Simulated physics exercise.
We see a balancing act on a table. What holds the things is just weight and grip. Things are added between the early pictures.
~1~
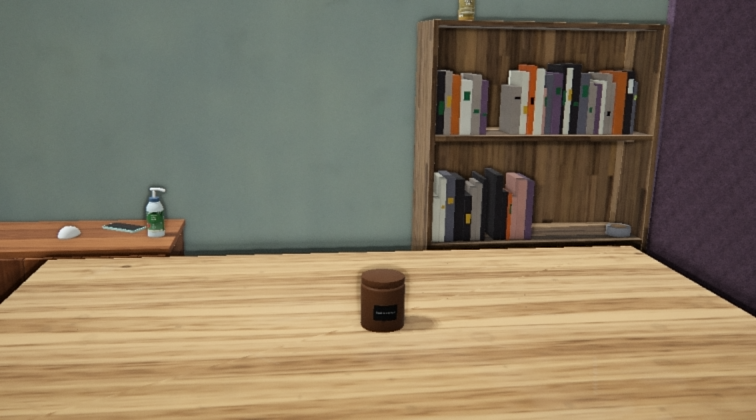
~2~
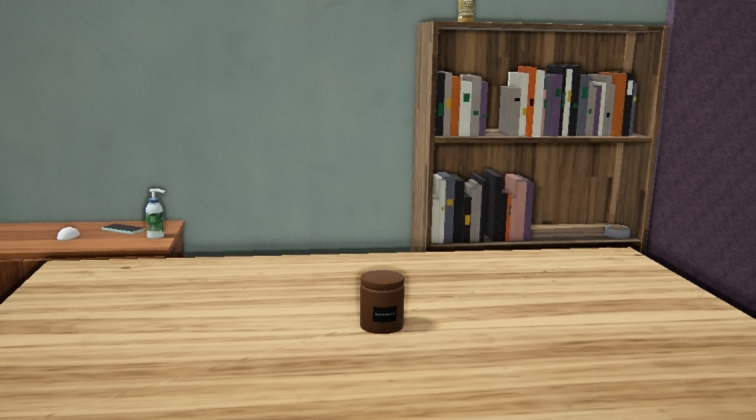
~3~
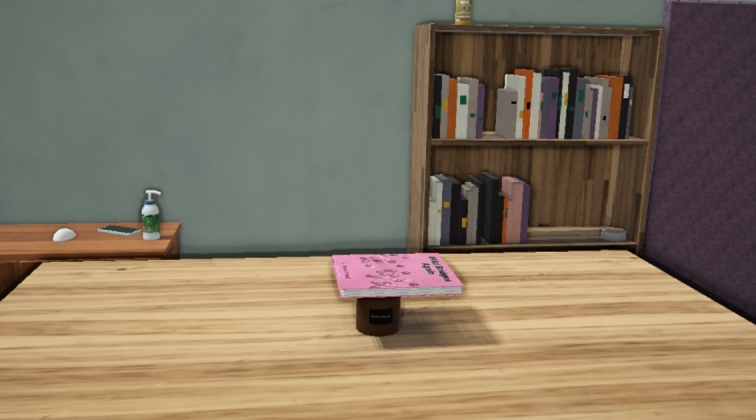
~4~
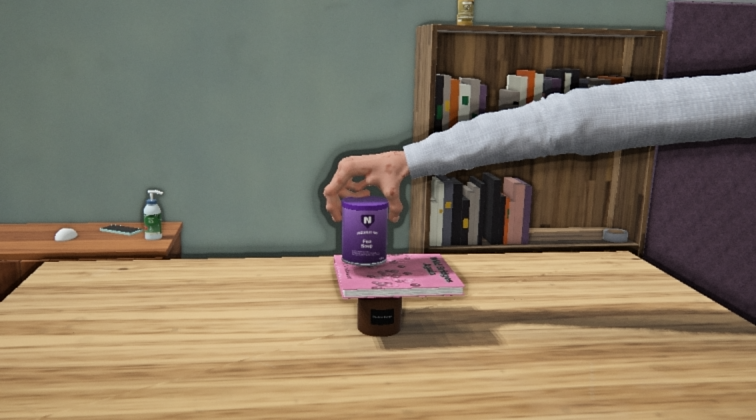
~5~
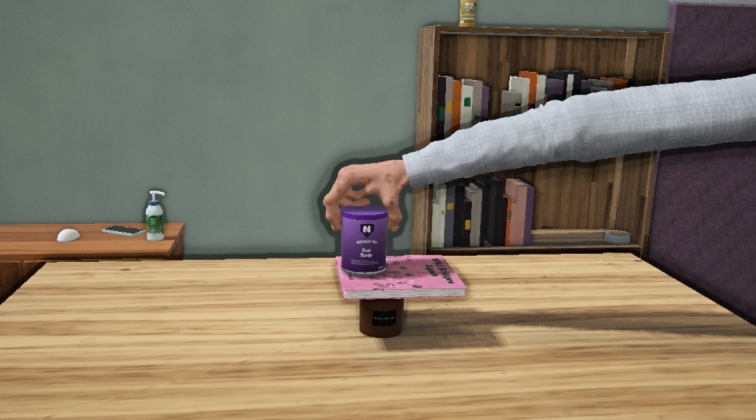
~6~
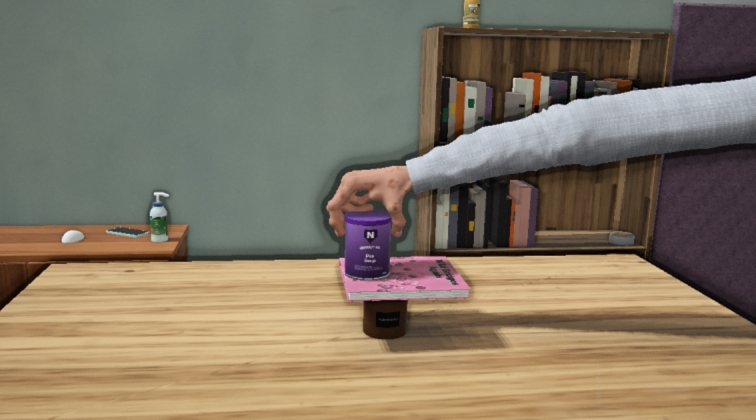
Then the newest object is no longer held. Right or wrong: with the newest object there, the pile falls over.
Wrong, the pile stays up.
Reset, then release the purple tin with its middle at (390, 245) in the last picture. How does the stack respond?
Then it keeps its balance.
Then, 0.70 s on from there, no change.
Then, 1.70 s on from there, purple tin resting near (367, 245).
In the end, all 3 unmoved. At the end, from the last picture's camera, purple tin near (366, 245). The stack stays up.
